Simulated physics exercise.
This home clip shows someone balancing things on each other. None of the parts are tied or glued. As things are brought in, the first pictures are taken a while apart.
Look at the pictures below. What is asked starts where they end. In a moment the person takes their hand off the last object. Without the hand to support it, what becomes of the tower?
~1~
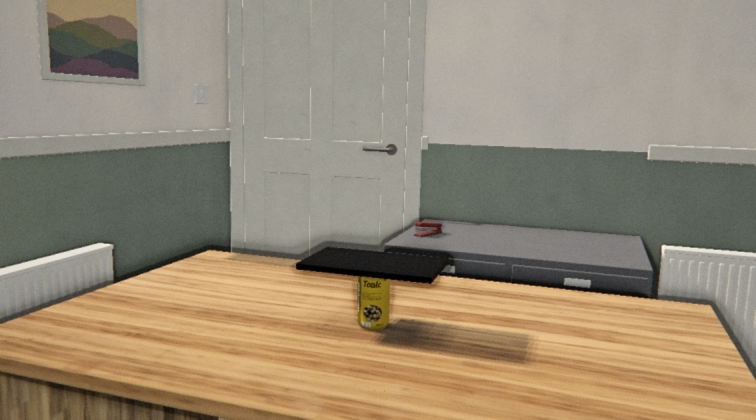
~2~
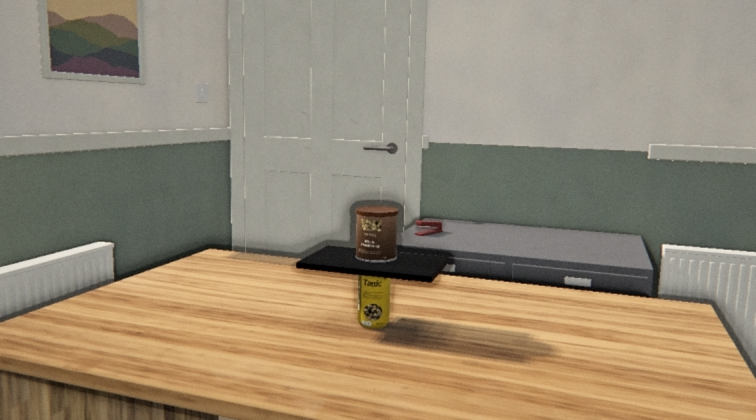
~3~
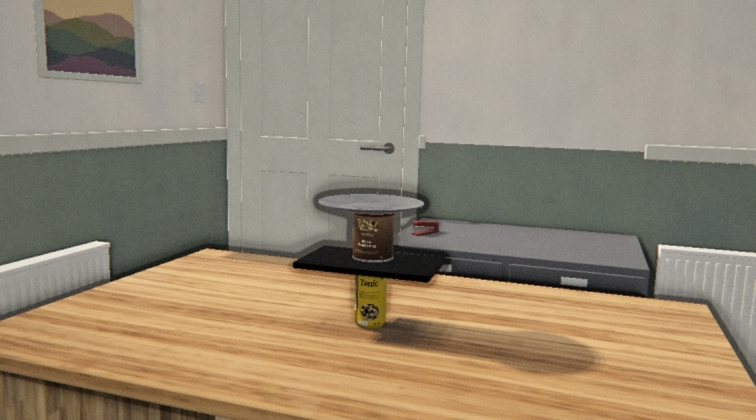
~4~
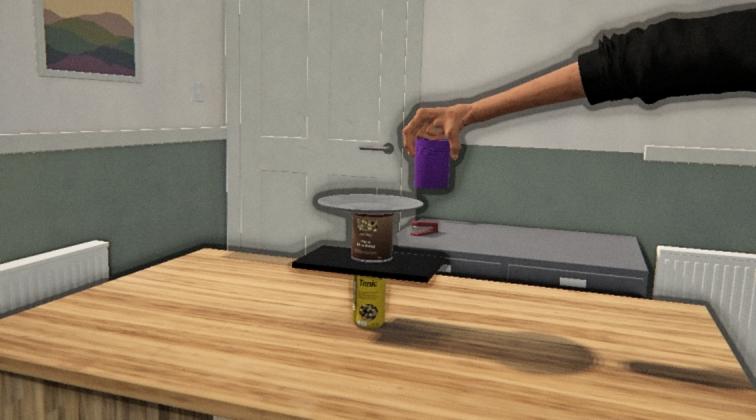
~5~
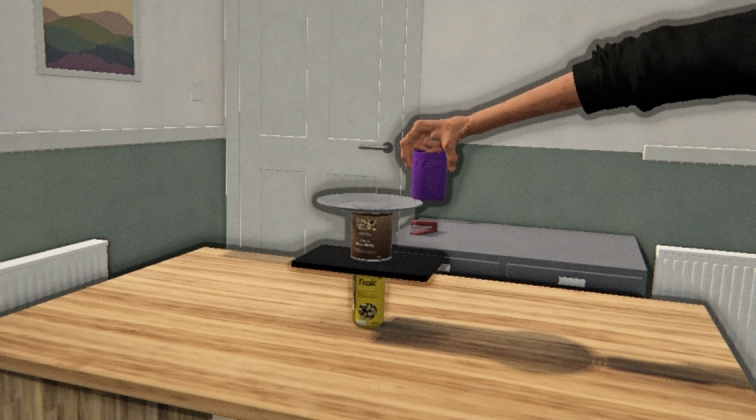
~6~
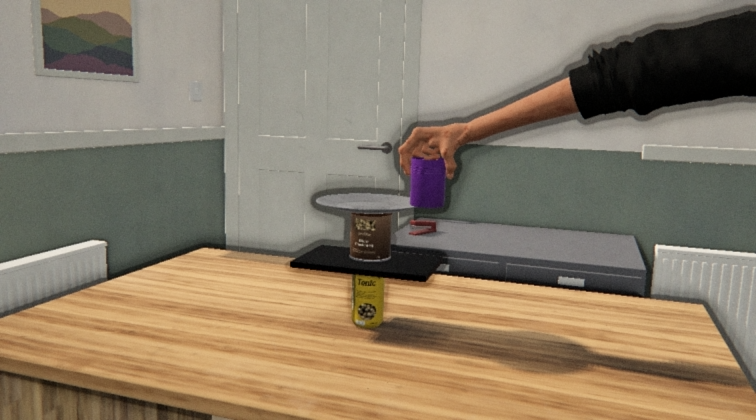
The pile fails to rest steadily.
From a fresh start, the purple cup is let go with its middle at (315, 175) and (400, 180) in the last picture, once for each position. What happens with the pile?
Well, the first time it falls over, and the second time it stays steady.
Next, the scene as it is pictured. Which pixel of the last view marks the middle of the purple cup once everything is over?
Somewhere around (609, 334) in the last picture.
Then, 0.40 s after the last picture, purple cup now fallen.
Then, 0.60 s after the last picture, things are still on the move.
At rest, fallen, purple cup; the other 4 in place. Seen from the same camera at the end, purple cup near (609, 334). The pile loses its balance.
